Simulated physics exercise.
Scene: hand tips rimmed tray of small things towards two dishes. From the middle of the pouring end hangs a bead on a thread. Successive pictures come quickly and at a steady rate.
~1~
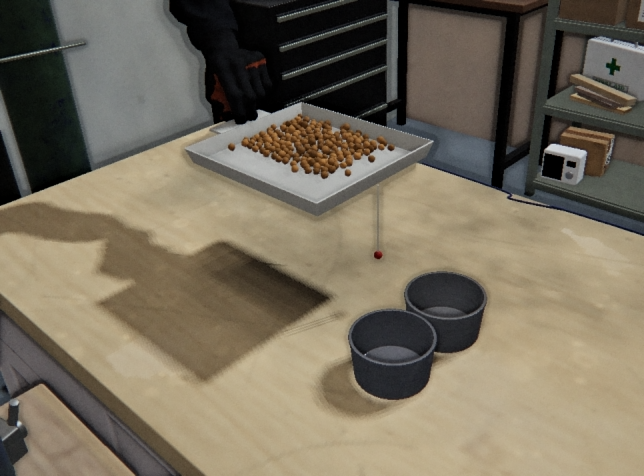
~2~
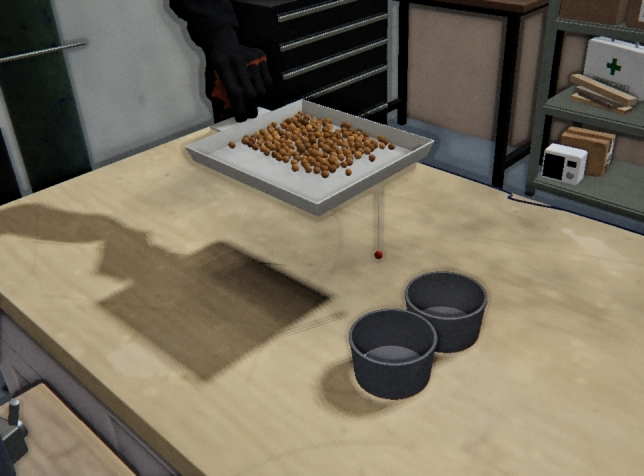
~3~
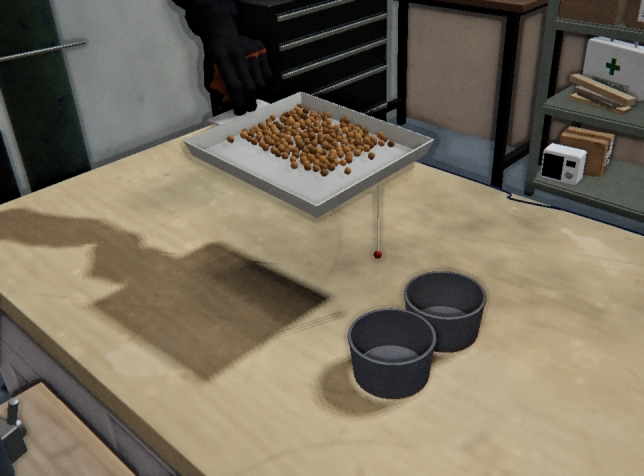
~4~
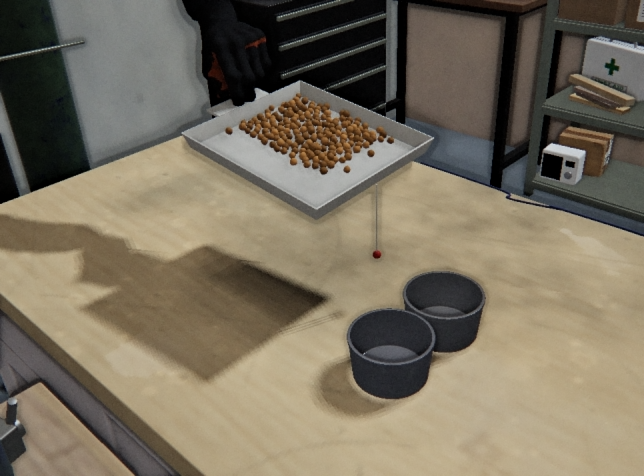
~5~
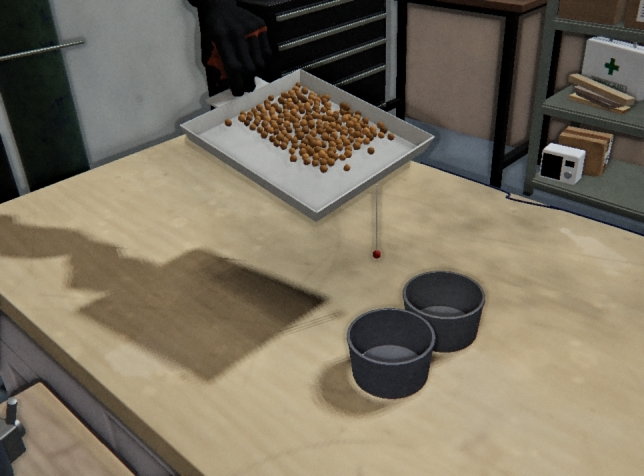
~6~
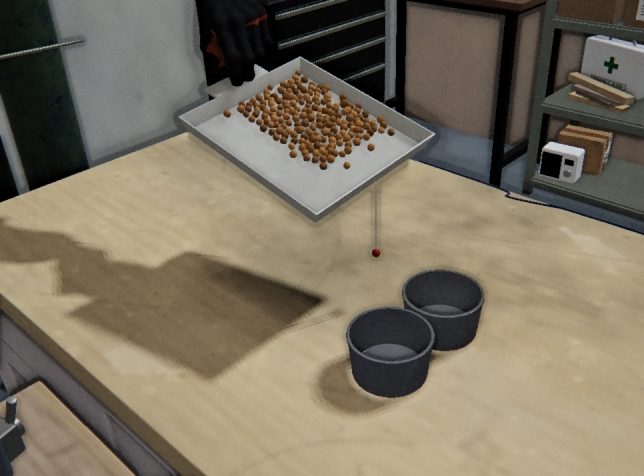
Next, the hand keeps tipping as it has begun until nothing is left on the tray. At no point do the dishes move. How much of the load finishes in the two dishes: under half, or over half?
Most gets spilled.
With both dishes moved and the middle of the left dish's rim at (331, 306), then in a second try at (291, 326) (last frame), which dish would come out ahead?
First try: The left-side dish; second try: The right-side dish.
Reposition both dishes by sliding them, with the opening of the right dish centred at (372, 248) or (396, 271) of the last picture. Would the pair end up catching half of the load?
First try: Lower than half; second try: Higher than half.
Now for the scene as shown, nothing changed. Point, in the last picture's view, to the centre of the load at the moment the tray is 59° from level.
Look around (339, 176) in the last picture.
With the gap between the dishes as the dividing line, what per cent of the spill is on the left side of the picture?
Around 100 %.
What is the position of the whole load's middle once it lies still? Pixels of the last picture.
Somewhere close to (343, 340) in the last picture.
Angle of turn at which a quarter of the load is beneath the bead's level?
My estimate is some 100 degrees.
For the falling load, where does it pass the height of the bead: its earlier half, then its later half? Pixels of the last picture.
For the early half I get (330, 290), and for the late half (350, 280).
Soon, tray tipped steeply; nearly all on the tray; a stray few outside both; a stray few in the air.
A while on, tray tipped right over; most on the tray; a stray few in the left dish; about a quarter outside both; a small part in the air.
Towards the end, tray tipped past a quarter turn; a stray few in the left dish; a small part in the right dish; nearly all outside both.
Finally, tray tipped past a quarter turn; a stray few in the left dish; a small part in the right dish; nearly all outside both.
